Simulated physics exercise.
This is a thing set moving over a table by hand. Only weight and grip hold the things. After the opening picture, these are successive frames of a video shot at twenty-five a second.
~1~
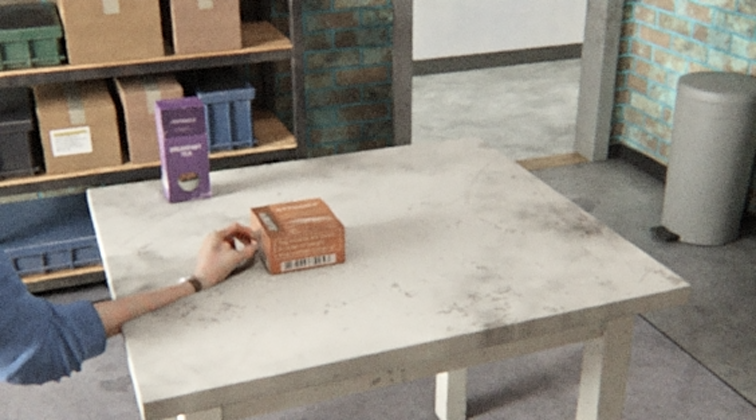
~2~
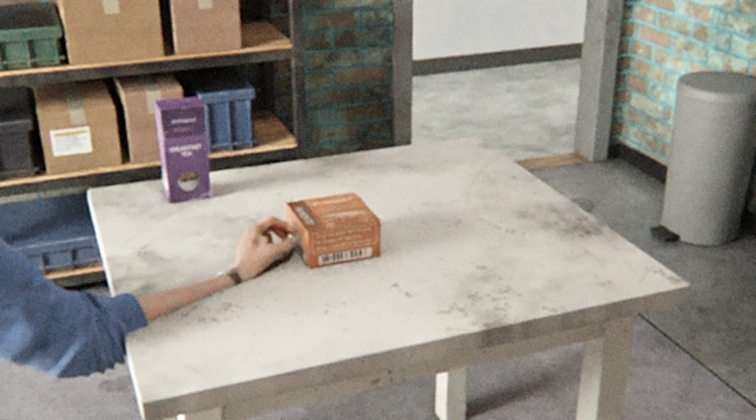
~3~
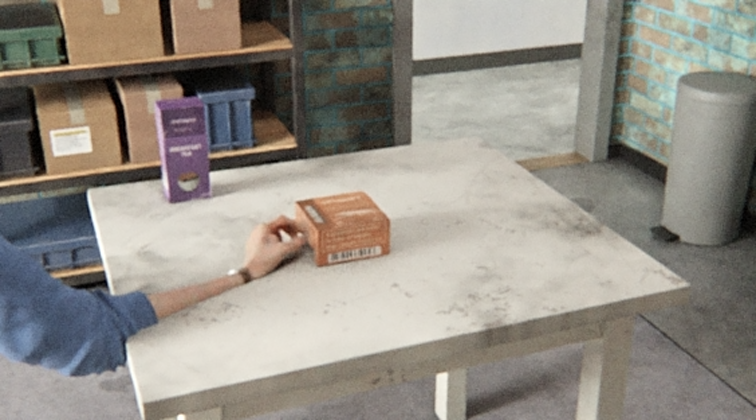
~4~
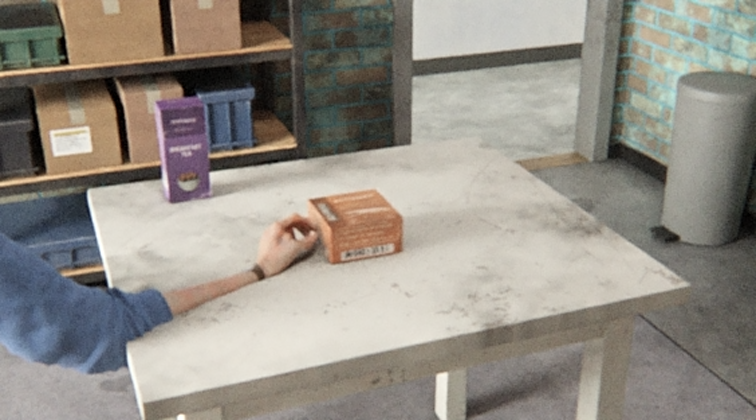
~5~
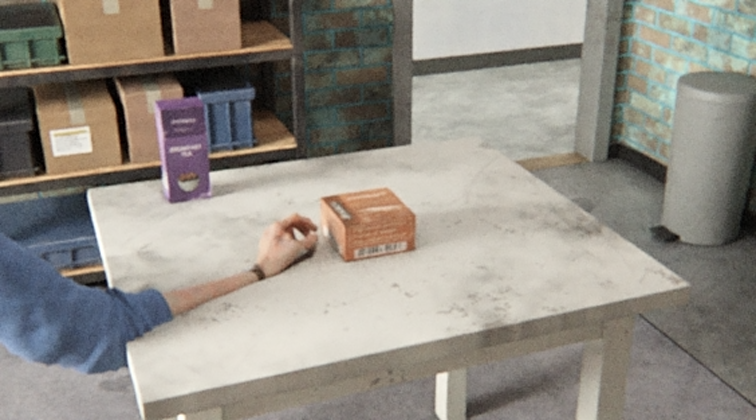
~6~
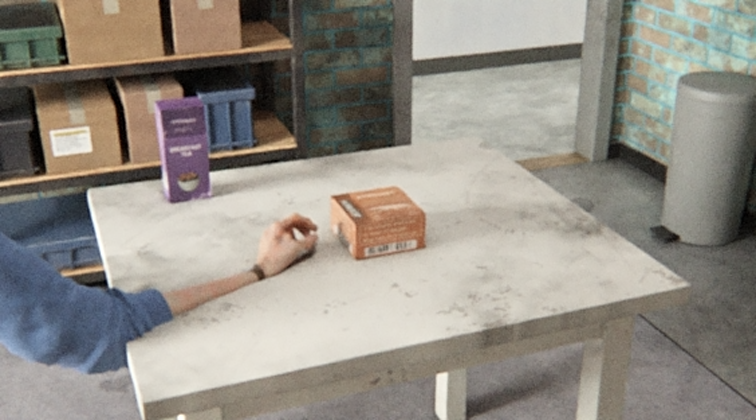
Hand pushing an orange box rightward across a pale table, then staying still as the box slides slightly farther from the fingers.
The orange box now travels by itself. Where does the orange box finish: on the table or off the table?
The orange box stays on the table.
Then, 1.60 s after the last picture, orange box slid a little near (391, 219).
Then, 4.30 s after the last picture, orange box resting near (391, 219).
At rest, moved from the start, orange box. Seen from the same camera at the end, orange box near (391, 219).
